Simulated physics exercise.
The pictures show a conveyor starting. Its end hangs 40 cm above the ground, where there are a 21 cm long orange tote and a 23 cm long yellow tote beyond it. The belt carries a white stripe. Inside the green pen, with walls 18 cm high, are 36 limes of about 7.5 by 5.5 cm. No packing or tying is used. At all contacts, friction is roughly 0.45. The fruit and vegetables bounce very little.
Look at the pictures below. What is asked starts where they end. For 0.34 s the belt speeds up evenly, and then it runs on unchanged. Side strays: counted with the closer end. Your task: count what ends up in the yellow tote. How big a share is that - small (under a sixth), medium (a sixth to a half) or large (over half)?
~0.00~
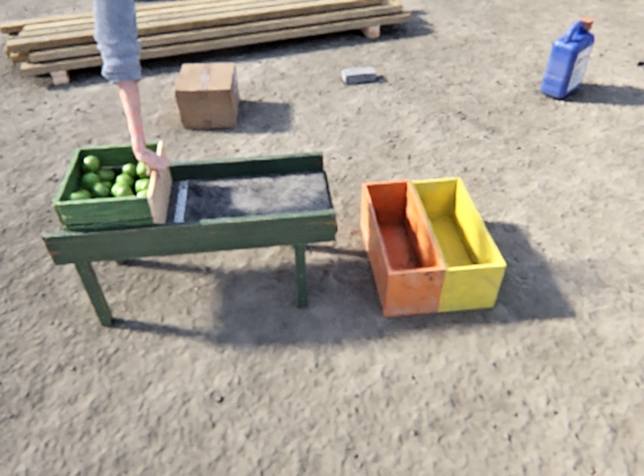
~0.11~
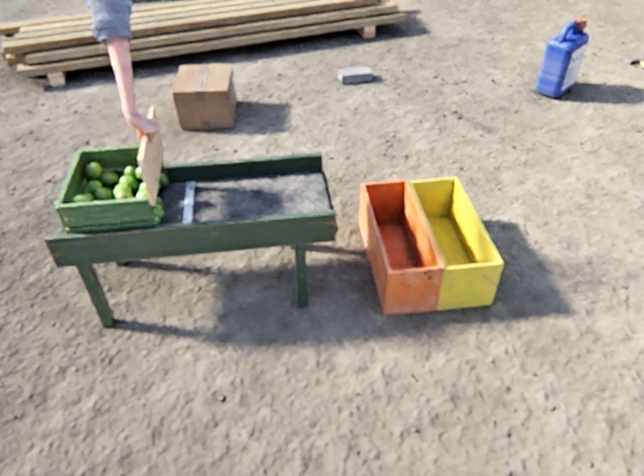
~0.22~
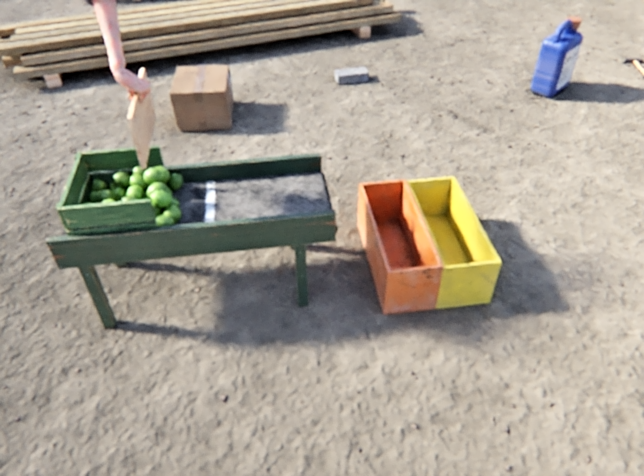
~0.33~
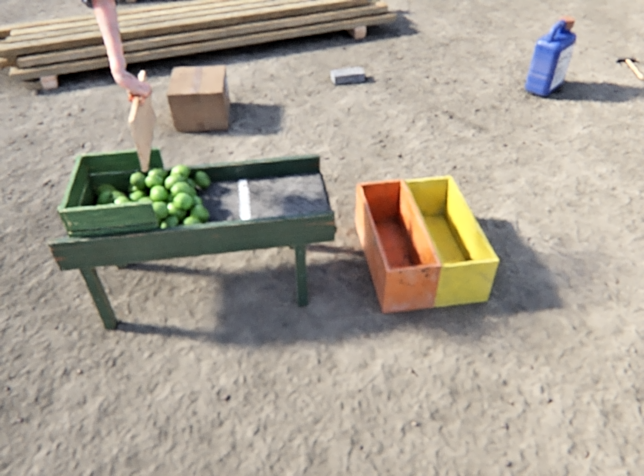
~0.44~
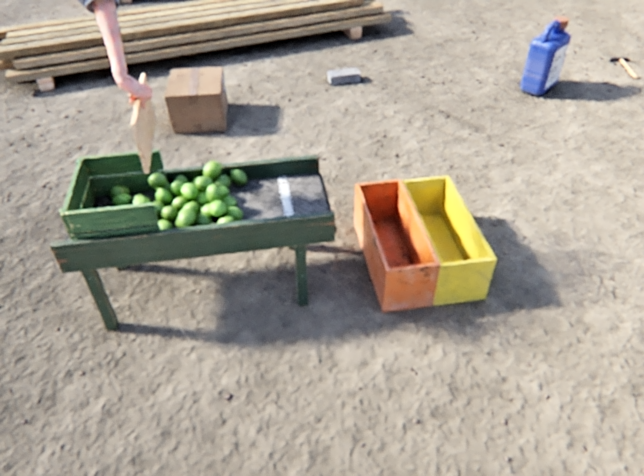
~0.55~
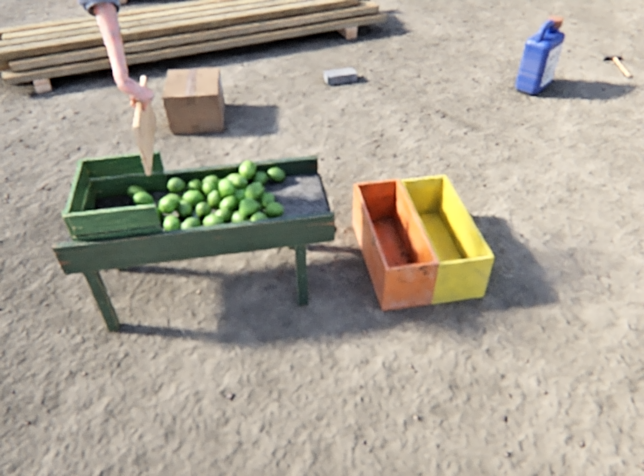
A small share.
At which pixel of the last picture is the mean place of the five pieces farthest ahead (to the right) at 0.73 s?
Their mean place is near (334, 185).
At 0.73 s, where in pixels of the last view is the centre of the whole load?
I'd put it close to (279, 195).
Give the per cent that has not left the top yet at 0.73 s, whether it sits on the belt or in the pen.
Estimate: Some 90 %.
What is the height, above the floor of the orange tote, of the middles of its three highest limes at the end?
I'd put it near 14 cm.
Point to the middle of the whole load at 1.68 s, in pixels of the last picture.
(389, 240).
After 0.73 s, 1 still in the green pen, 31 on the belt and 4 in the air.
After 0.96 s, 11 in the orange tote, 11 on the belt and 14 in the air.
After 1.27 s, 29 in the orange tote, 3 on the belt and 4 in the air.
Outcome (at 1.68 s), 36 in the orange tote. Asked share, 0 of 36, 0 per cent.
